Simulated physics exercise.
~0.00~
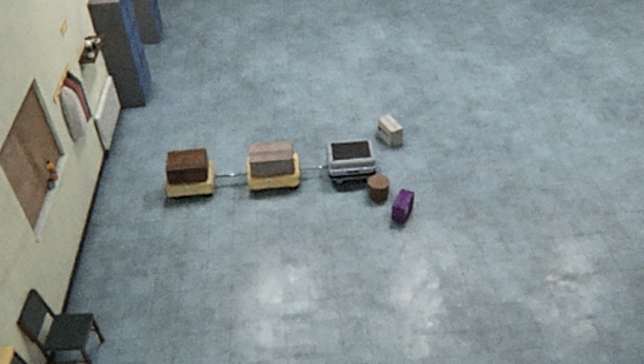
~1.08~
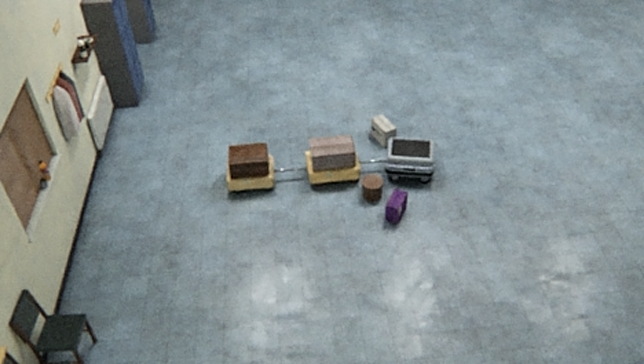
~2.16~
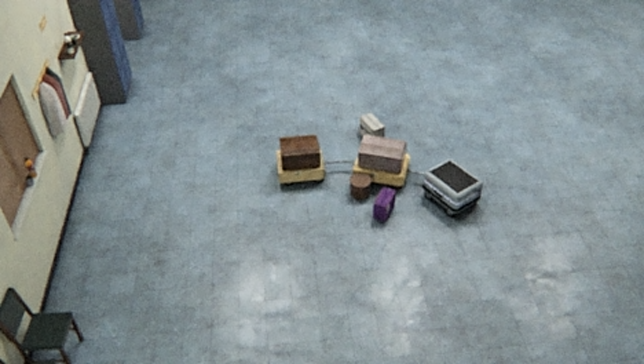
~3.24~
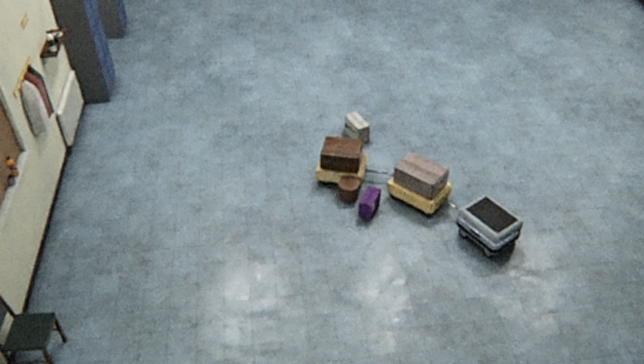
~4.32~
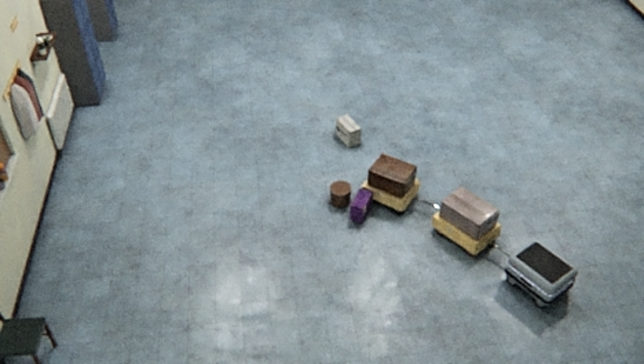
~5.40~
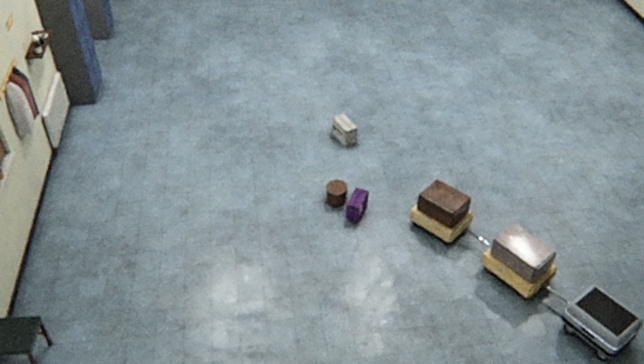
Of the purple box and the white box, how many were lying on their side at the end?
None of them were. Both the purple box and the white box were still standing upright after the carts had gone past.
